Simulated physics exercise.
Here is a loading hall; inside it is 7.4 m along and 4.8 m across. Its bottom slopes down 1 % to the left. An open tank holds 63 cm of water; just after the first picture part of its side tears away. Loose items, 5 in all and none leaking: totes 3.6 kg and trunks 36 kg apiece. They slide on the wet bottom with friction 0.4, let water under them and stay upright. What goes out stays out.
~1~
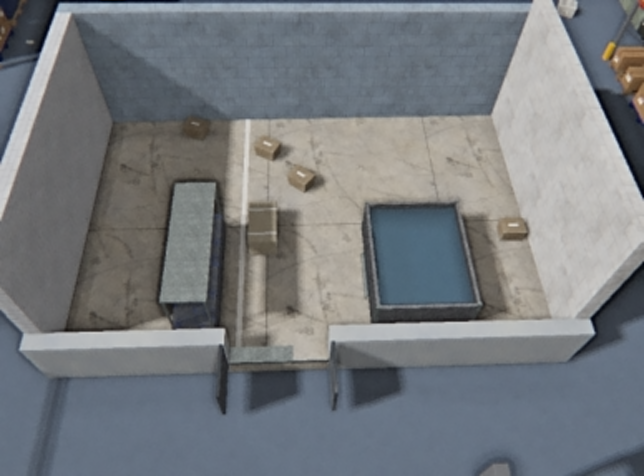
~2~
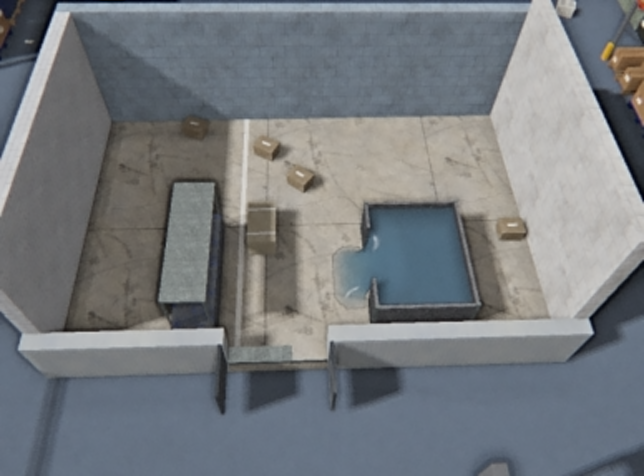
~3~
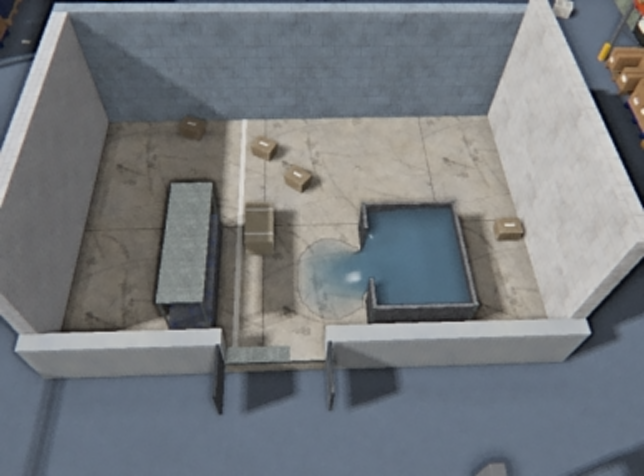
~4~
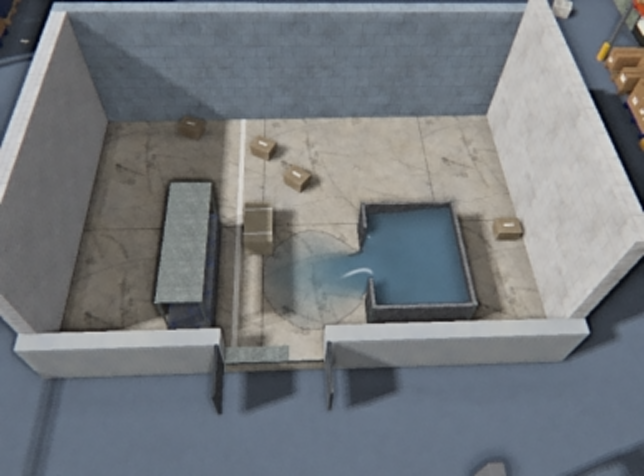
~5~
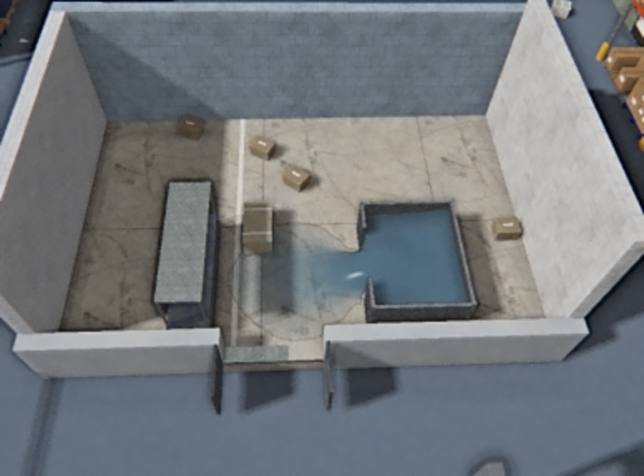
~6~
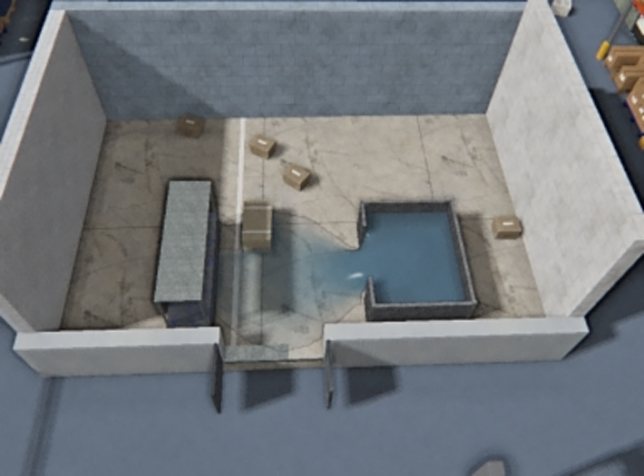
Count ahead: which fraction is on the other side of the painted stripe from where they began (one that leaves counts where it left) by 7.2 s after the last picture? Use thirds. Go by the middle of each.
That comes to not even a third.
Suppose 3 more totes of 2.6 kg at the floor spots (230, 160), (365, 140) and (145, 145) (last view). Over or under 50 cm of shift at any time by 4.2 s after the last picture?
In turn: More, short of it, over.
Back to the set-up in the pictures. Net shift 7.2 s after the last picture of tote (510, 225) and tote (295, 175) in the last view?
In turn: 0 cm, 20 cm.
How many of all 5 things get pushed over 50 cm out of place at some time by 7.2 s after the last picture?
I count 3.
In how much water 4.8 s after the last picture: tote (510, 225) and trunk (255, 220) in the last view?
About 0 and 4 cm.
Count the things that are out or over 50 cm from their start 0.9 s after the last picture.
I count 1.
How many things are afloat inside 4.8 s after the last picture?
1 of them.
Then, 0.9 s after the last picture 1 of 5 are over the mark; 0 afloat.
Then, 2.8 s after the last picture 1 of 5 are over the mark; 1 afloat.
Then, 4.8 s after the last picture 1 of 5 are over the mark; 1 afloat.
Then, 7.2 s after the last picture 1 of 5 are over the mark; 1 afloat.
